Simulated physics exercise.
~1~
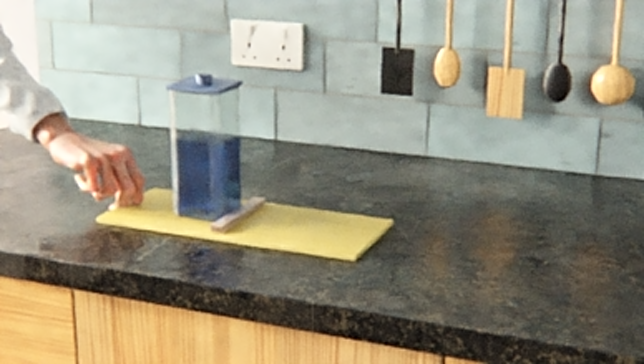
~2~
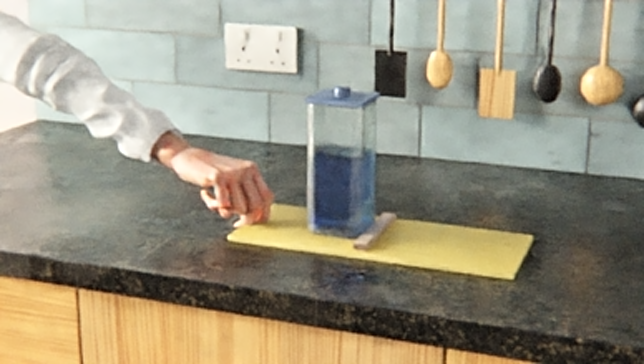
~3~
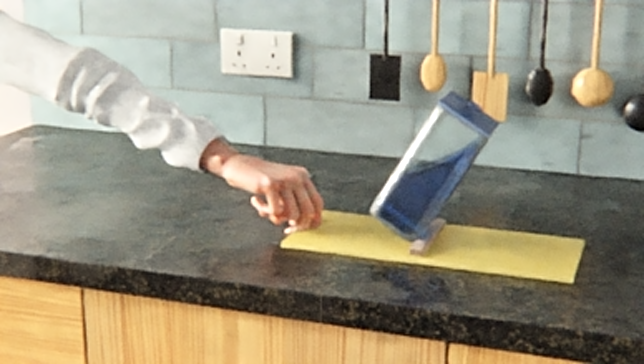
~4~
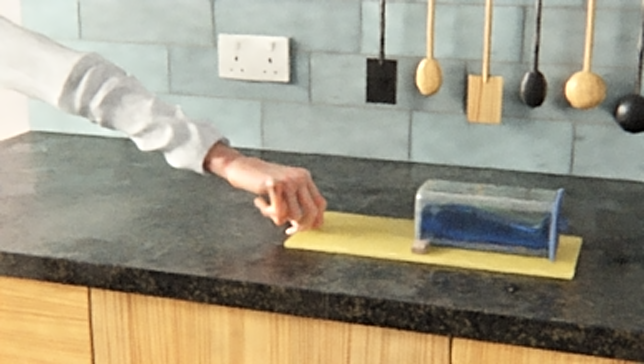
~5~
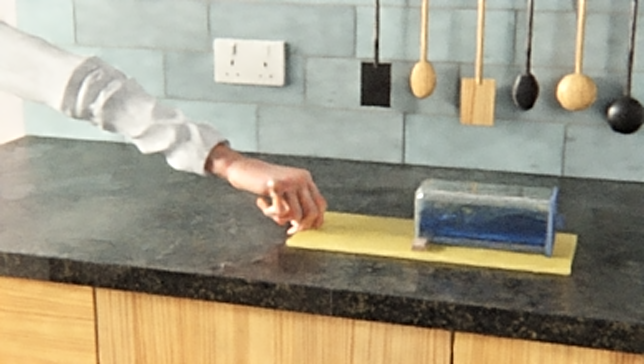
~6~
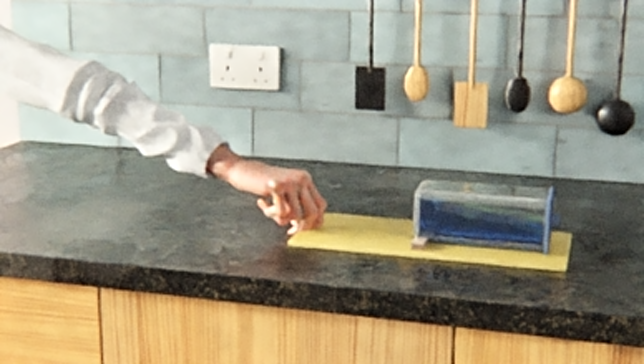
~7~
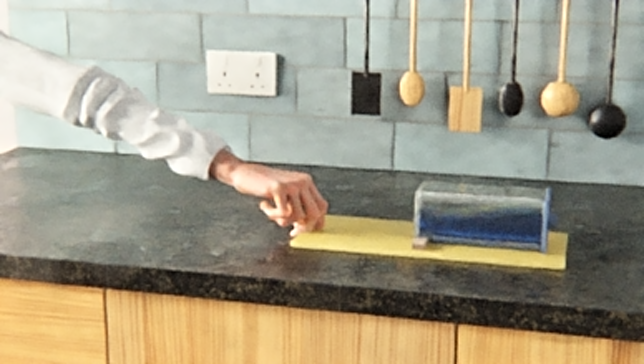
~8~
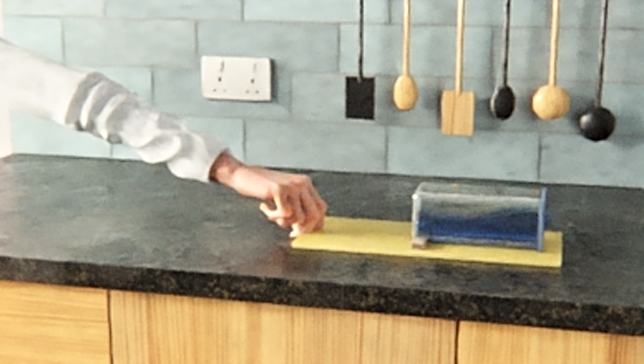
The footage shows a hand sliding a yellow board rightward along a dark countertop, carrying a clear, blue-capped canister of blue liquid behind a small batten. The board stops, and the canister tips over to the right and ends lying on its side, still closed, on the board.
